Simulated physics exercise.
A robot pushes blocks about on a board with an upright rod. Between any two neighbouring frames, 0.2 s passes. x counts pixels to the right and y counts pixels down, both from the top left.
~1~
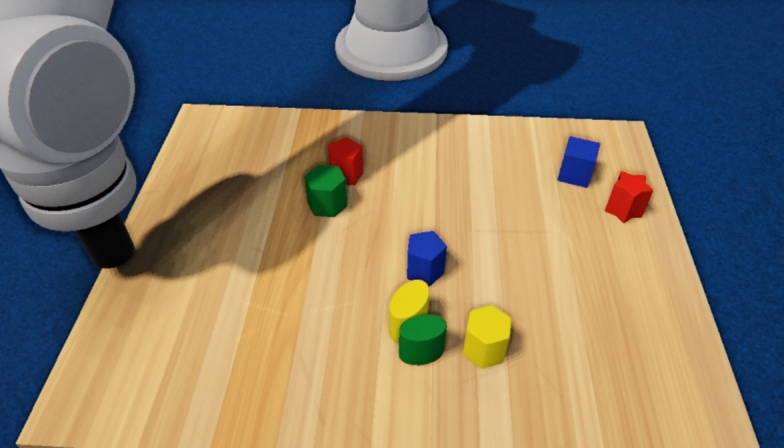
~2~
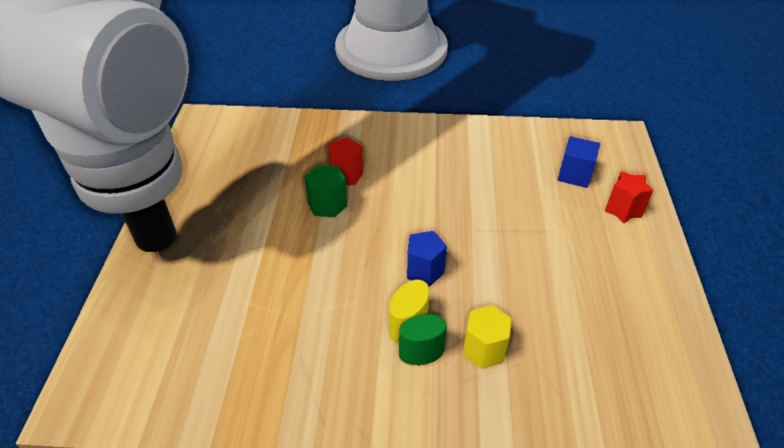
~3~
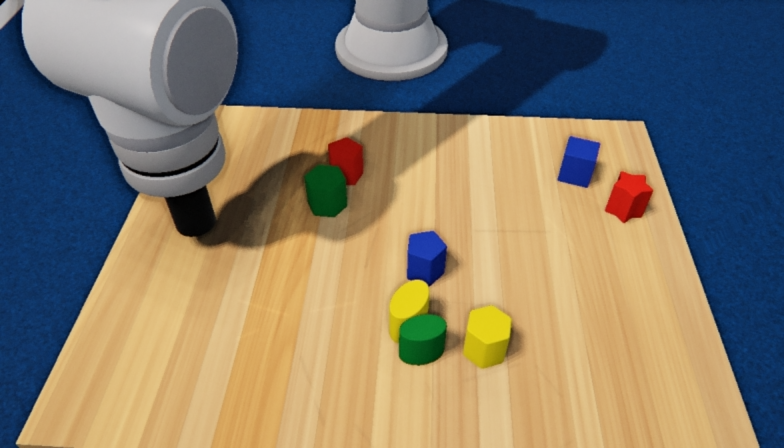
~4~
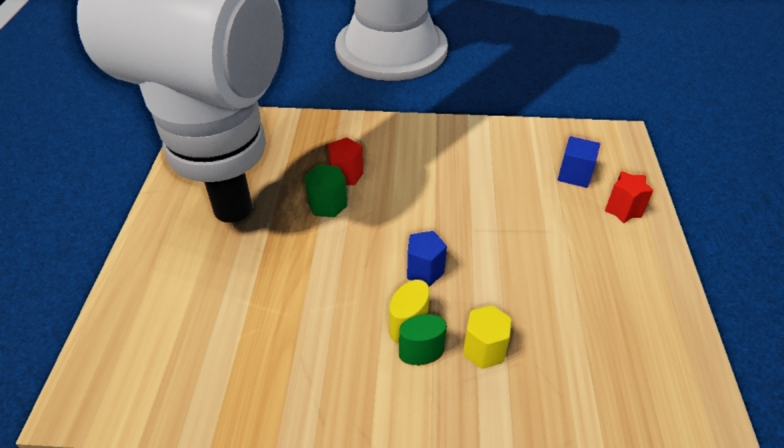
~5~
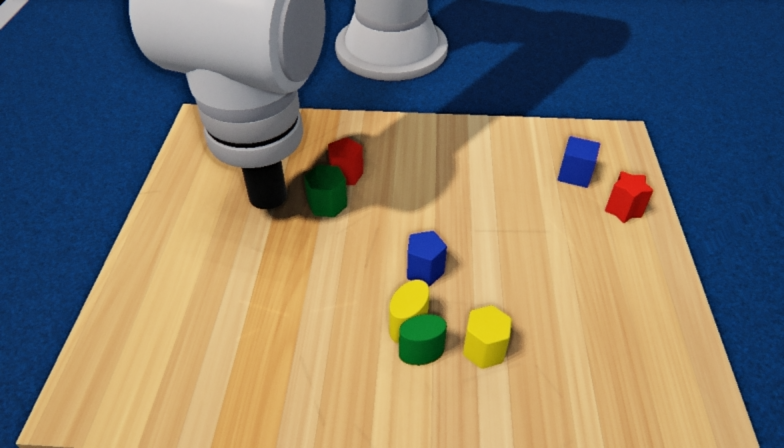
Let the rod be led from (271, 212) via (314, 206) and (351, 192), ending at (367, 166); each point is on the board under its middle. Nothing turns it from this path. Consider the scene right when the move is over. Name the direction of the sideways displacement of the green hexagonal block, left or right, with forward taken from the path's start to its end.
Pushed right.
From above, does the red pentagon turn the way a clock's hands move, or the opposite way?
It ends up turned anticlockwise.
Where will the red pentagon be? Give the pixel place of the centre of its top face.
I predict (348, 123).
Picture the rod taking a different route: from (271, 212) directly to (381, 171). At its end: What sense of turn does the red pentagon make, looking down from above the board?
From above, counter-clockwise.
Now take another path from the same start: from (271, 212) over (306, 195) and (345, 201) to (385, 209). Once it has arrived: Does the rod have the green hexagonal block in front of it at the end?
I expect so.
The first path, step by step. One third of the way, rod at (312, 191); green hexagonal block at (349, 175).
Two thirds of the way, rod at (350, 177); green hexagonal block at (386, 170), turned 40° clockwise; red pentagon at (346, 143), turned 15° anticlockwise.
At the end, rod at (367, 151); green hexagonal block at (387, 169), turned 45° clockwise; red pentagon at (348, 123), turned 50° anticlockwise.
